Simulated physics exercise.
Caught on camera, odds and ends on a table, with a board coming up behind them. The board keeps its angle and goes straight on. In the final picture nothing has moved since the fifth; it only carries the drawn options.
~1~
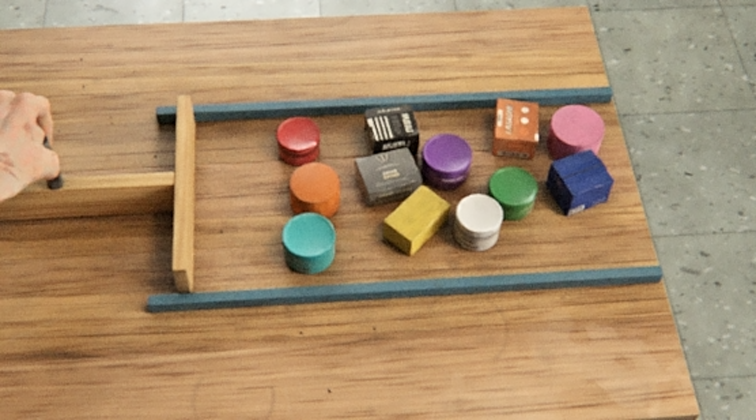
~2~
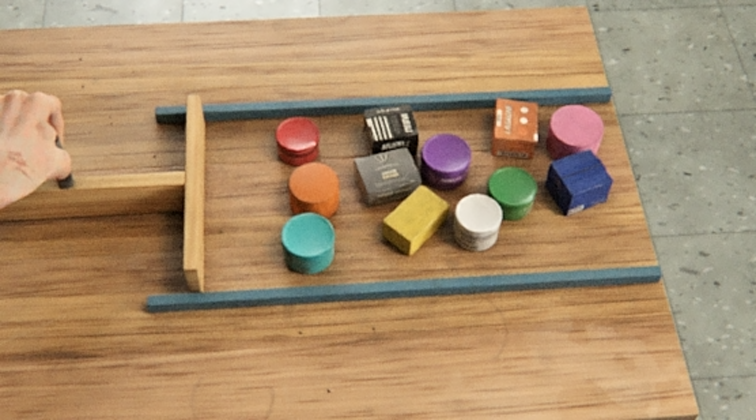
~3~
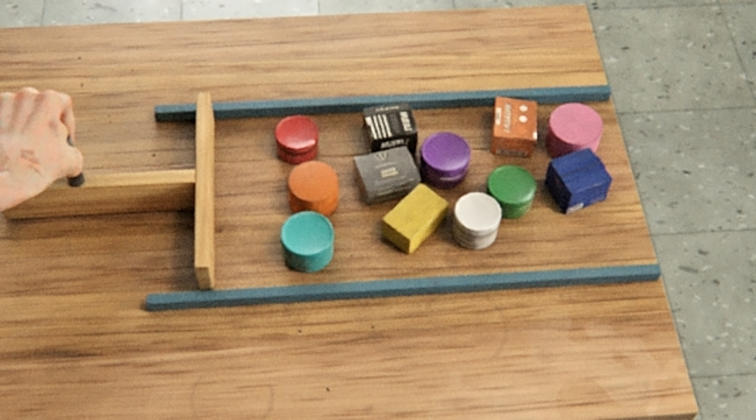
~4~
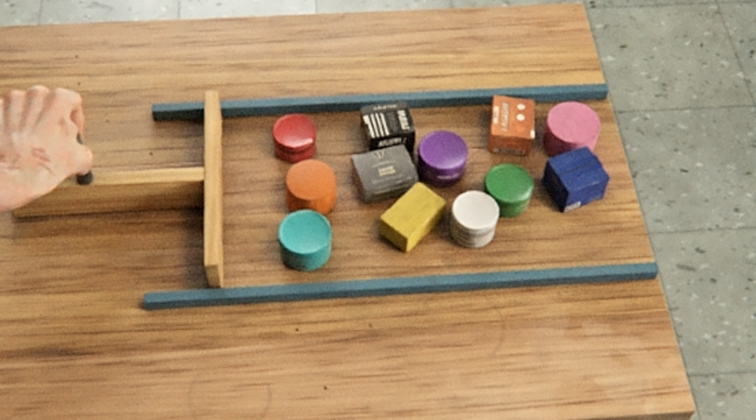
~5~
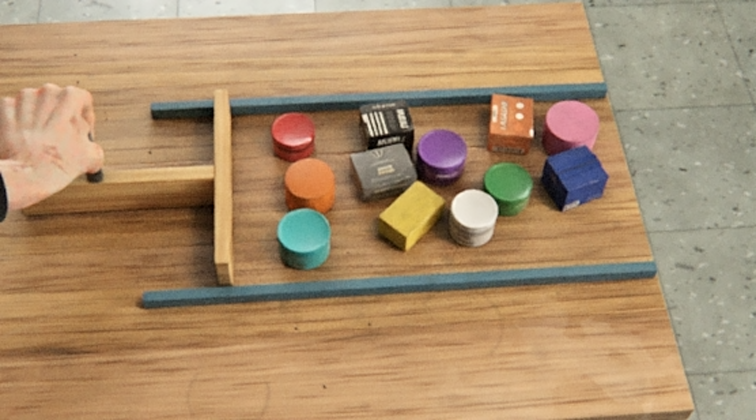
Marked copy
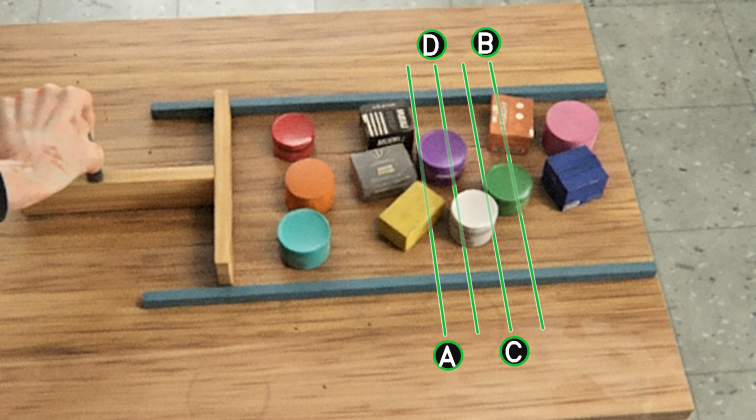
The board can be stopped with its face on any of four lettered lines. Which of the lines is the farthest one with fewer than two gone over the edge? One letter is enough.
No second one falls up to D.
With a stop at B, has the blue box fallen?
By then, yes.
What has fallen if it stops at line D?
The pink tin.
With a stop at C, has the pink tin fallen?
Yes.
On the marked copy, A at (425, 189); B at (514, 184); C at (485, 186); D at (455, 187).
Taking D. A third of the way, board (306, 167); red jar (331, 136); turquoise jar (343, 238).
Two thirds of the way, board (390, 162); pink tin (593, 127); orange box (541, 113).
When it is over, board (452, 159); pink tin over the edge; blue box (617, 176); one fallen.
As for the rest, A is within the limit but short; B drops three; C drops three.
